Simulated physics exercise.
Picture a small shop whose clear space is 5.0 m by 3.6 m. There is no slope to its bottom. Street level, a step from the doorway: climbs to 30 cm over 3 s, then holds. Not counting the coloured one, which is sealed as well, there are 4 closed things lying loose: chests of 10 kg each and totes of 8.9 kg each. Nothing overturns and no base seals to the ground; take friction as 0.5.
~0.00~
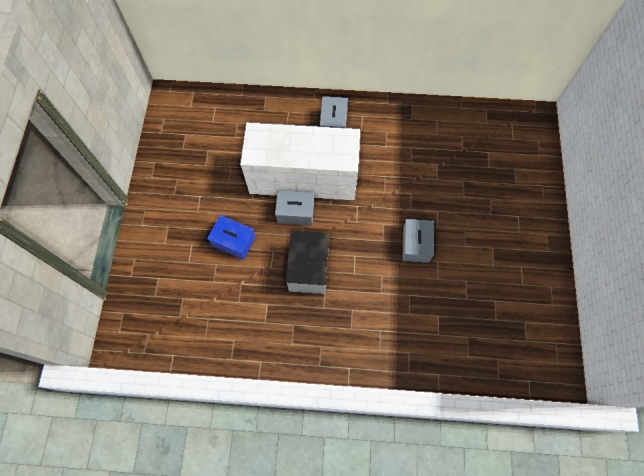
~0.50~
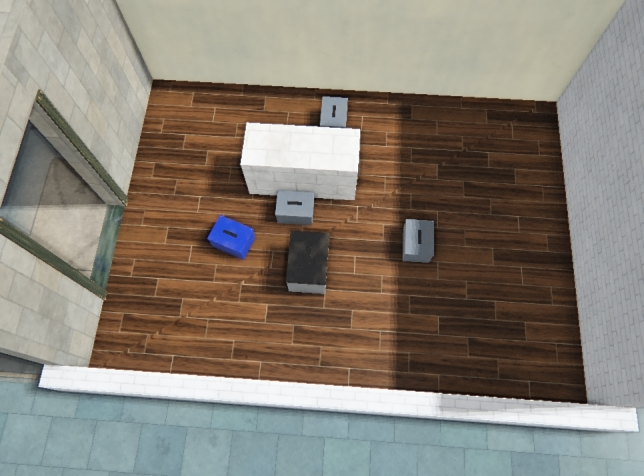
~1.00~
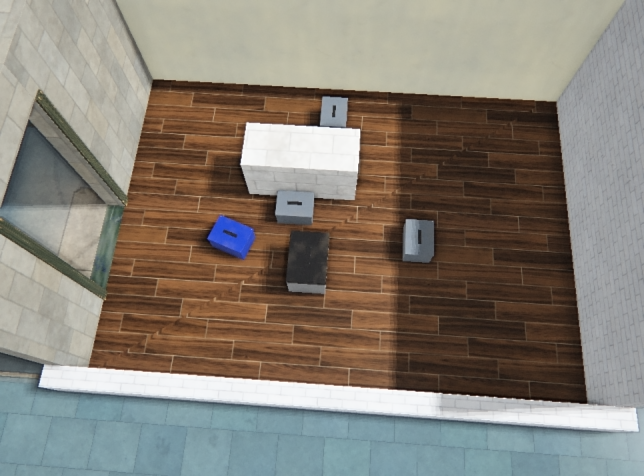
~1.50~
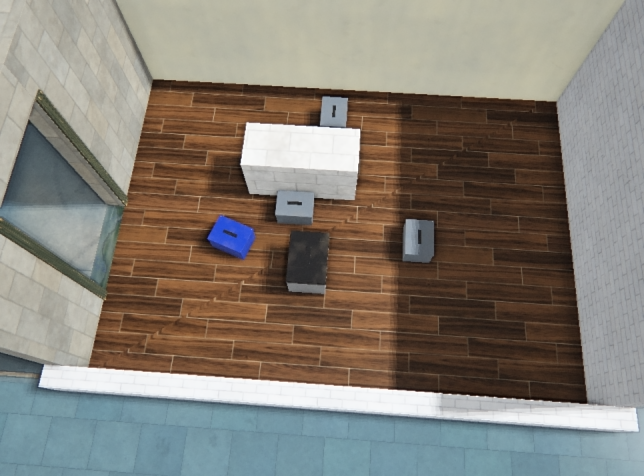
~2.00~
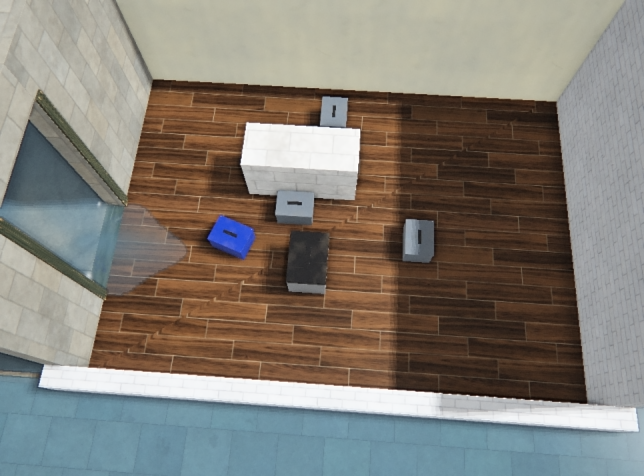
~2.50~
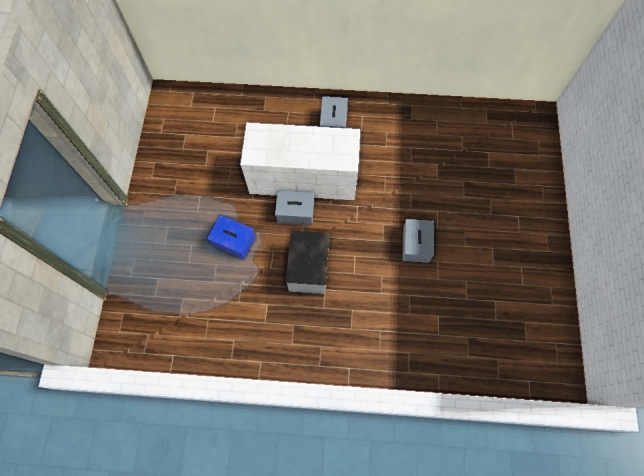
A small room with a brown wood-plank floor, pale walls and a doorway at left is seen from high above by a still camera. A long white block stands toward the back, with grey boxes behind, before and right of it, a dark block near the centre and a blue box at left. Bluish water covers the paving outside, then enters the doorway and spreads thinly around the unmoving blue box.
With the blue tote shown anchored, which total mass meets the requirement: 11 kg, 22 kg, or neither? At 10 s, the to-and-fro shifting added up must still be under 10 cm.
It is going to need more than either figure.
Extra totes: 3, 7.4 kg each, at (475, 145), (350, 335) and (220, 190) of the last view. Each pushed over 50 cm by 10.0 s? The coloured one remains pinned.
Result, in order - exceeds it; exceeds it; exceeds it.
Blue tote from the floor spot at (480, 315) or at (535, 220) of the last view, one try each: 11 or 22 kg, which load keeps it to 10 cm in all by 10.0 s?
In that order: Only the larger holds; neither is enough.
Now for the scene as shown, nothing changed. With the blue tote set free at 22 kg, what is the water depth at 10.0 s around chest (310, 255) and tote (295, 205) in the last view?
First about 15 cm, second about 8 cm.
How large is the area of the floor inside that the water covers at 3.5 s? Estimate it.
Roughly 5.5 m2 of it is wet.
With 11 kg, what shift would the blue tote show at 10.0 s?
It would be some 350 cm from its spot.
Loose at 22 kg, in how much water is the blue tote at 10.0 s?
Depth: Approx. 11 cm.
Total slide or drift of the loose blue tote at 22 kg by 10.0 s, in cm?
Total distance: Near 200 cm.
After 3.5 s the blue tote would be 41 cm from its start with 11 kg and 5 cm from its start with 22 kg; 8 cm of water round it then.
After 4.5 s the blue tote would be 127 cm from its start with 11 kg and 36 cm from its start with 22 kg; 11 cm of water round it then.
After 7.0 s the blue tote would be 301 cm from its start with 11 kg and 114 cm from its start with 22 kg; 10 cm of water round it then.
After 10.0 s the blue tote would be 337 cm from its start with 11 kg and 171 cm from its start with 22 kg; 11 cm of water round it then.
